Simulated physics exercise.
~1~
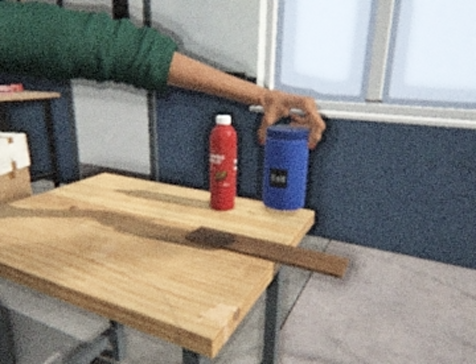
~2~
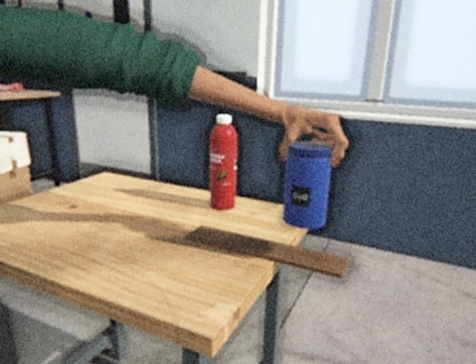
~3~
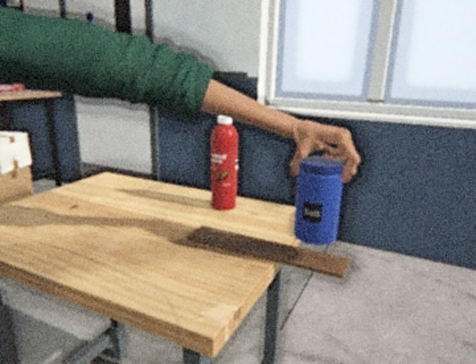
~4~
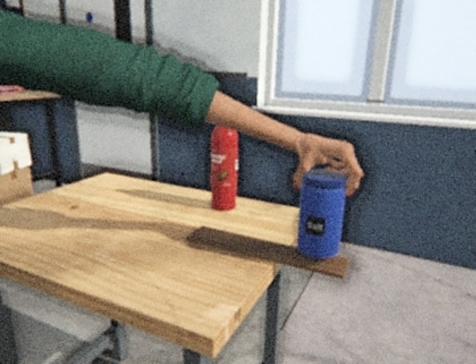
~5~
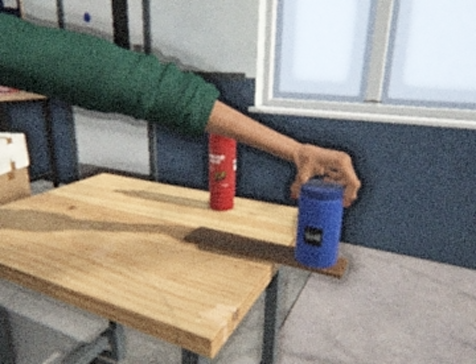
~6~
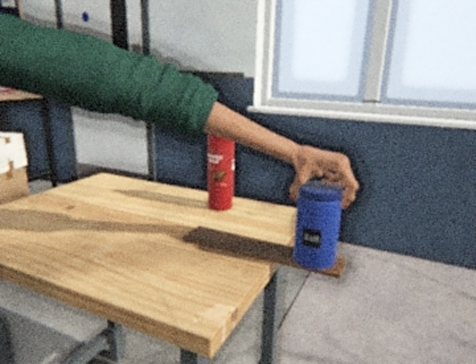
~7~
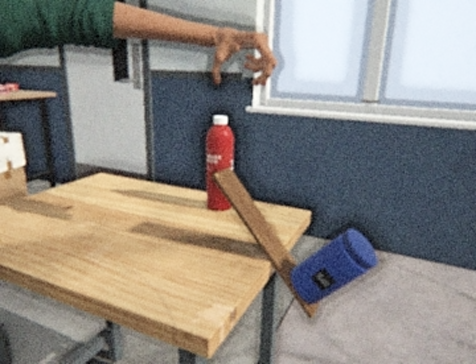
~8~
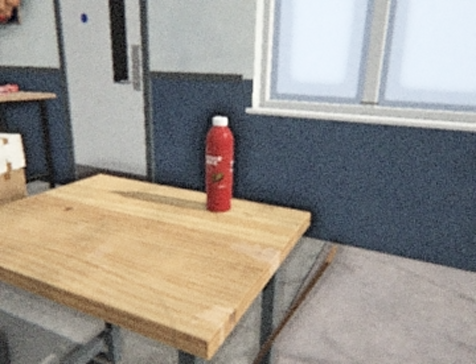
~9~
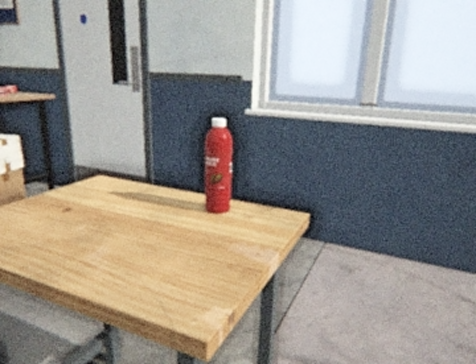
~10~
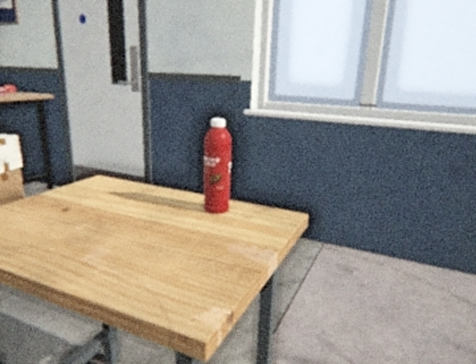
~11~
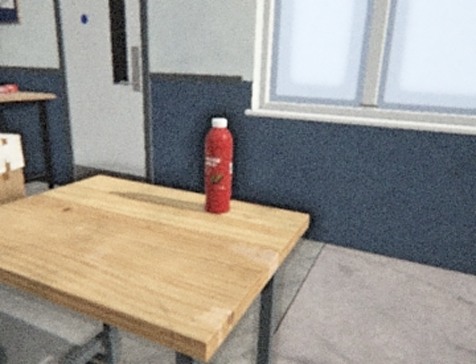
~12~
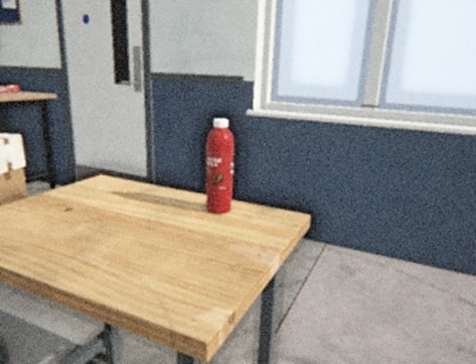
To begin with, a hand at the end of a green sleeve grips a blue jar beside a red bottle on a wooden table, where a brown plank juts past the right edge. The hand carries the jar right and lowers it onto the plank's overhanging end, holding it there briefly. Then the fingers let go and draw back, and the plank tips steeply as the jar leans and slides down with it. Both drop off the table's edge and out of sight. The red bottle remains standing alone on the table.
